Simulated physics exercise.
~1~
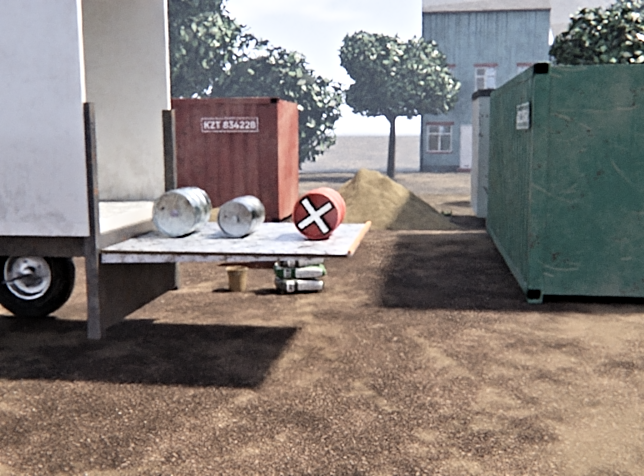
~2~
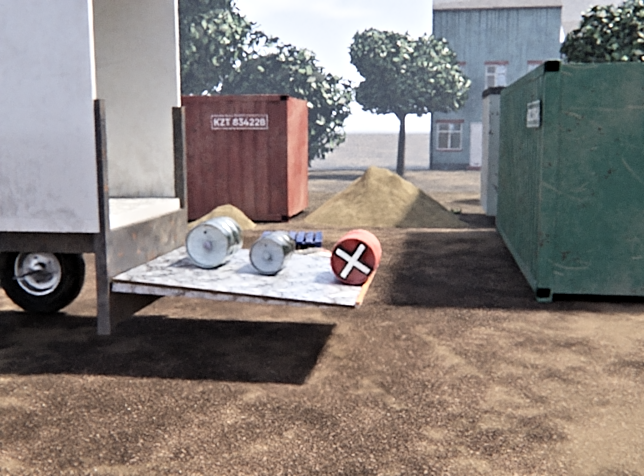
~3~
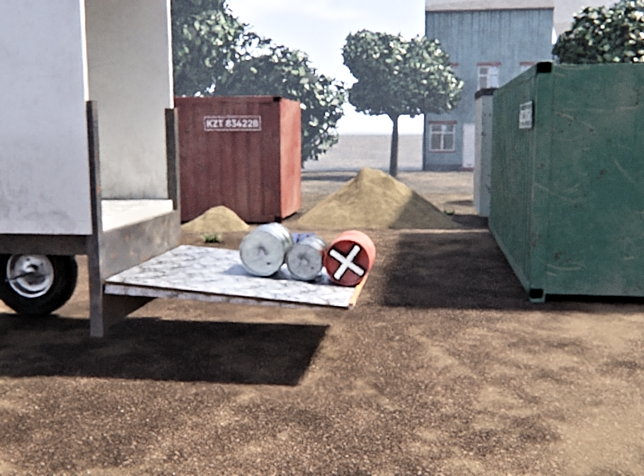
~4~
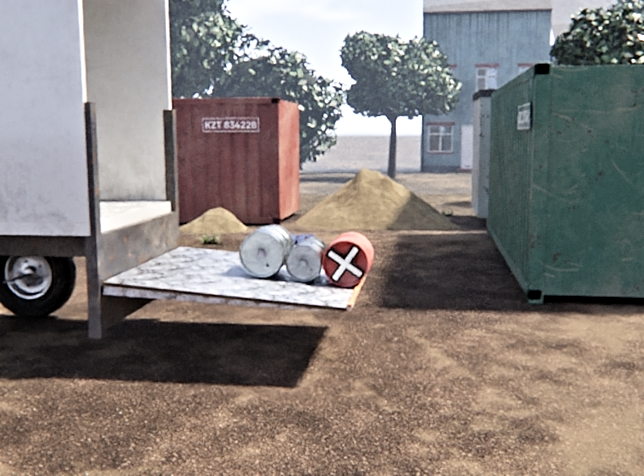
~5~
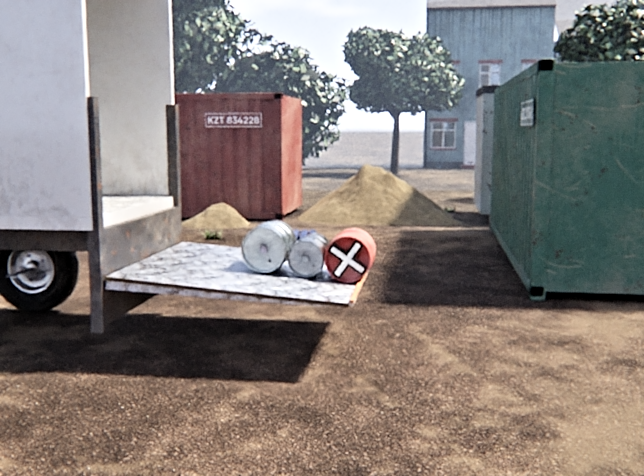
A truck's tail-lift came down a little and tipped outwards, and the three kegs on it rolled right until the two silvery ones bunched up behind the red one, which stayed at the outer edge, with all three resting on the sloping platform.
